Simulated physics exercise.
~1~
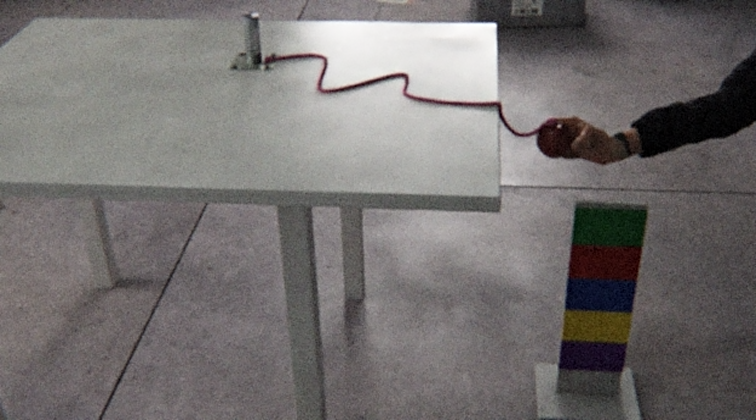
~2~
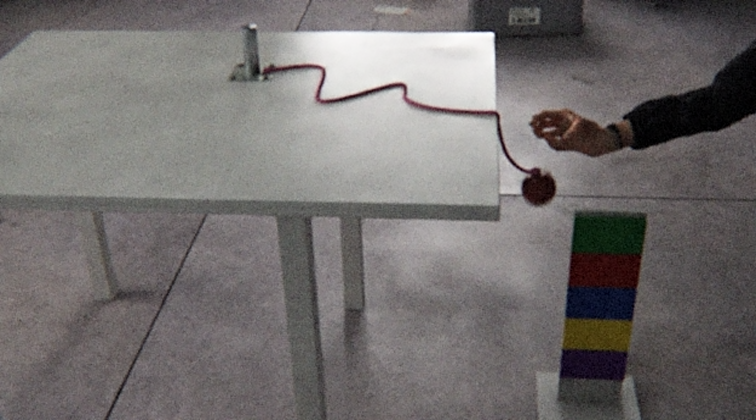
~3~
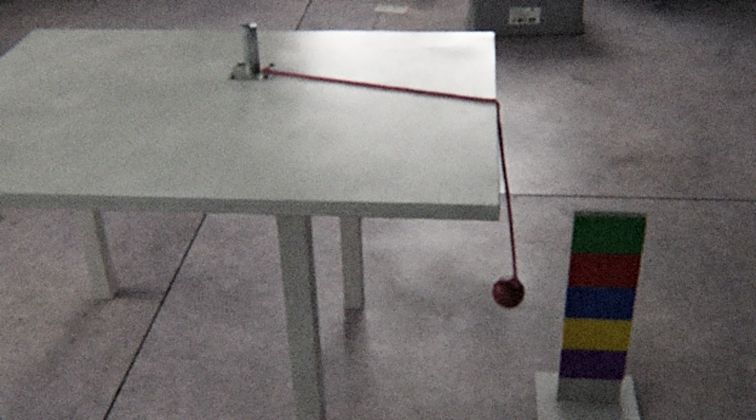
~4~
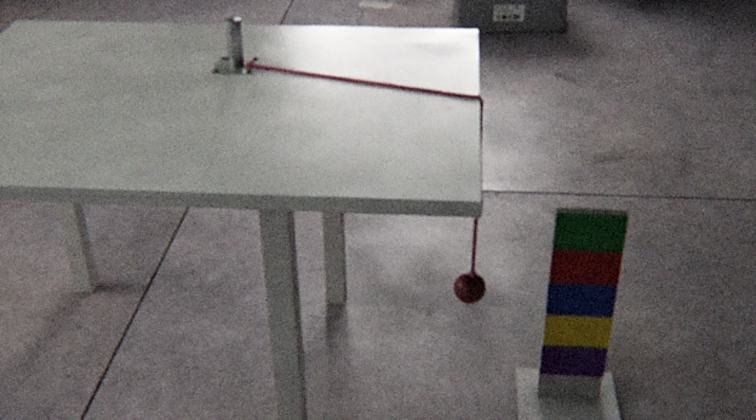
A round red object drops from a hand and hangs on its cord level with blue.
